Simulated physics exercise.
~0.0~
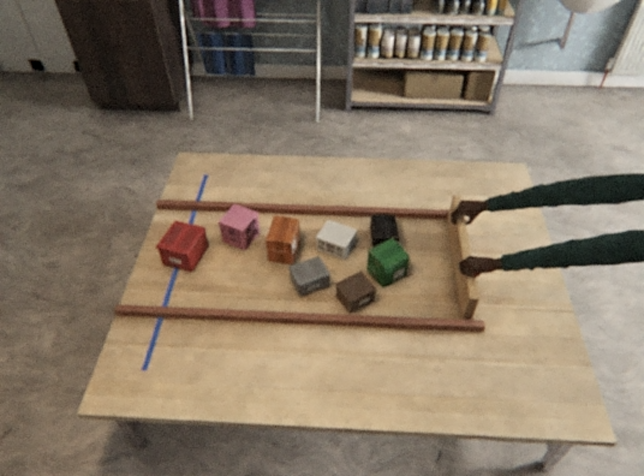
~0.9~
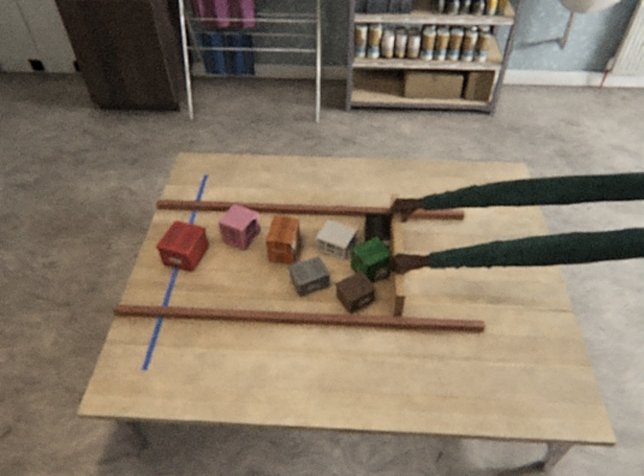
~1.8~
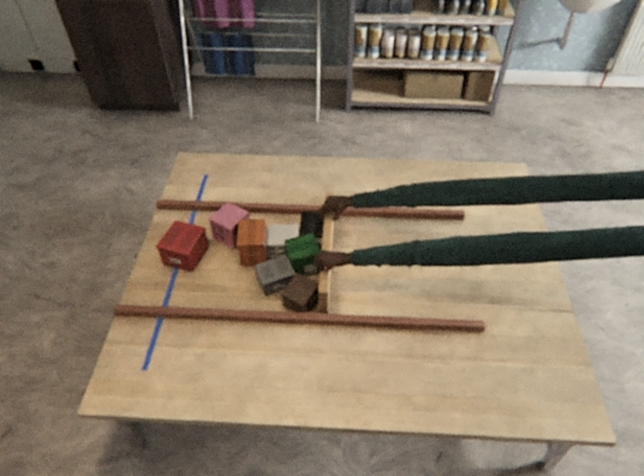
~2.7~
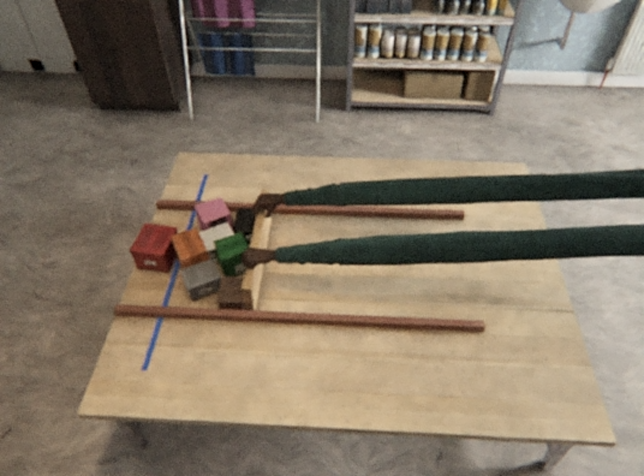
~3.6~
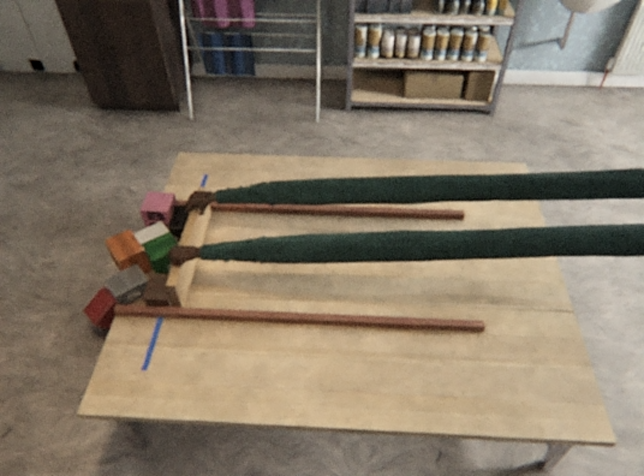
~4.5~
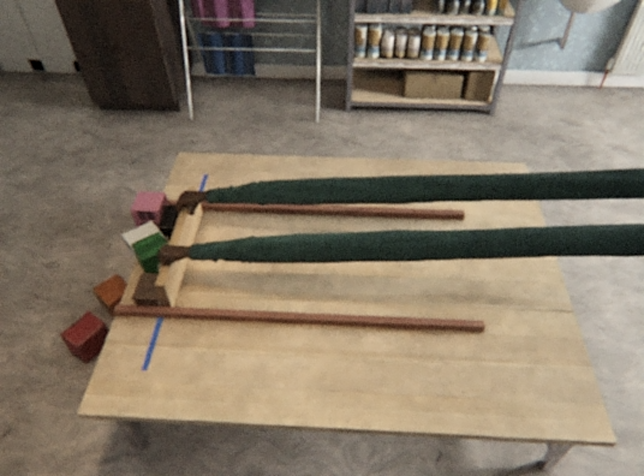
Two arms push a plank left, shoving a cluster of boxes until some topple off the edge.
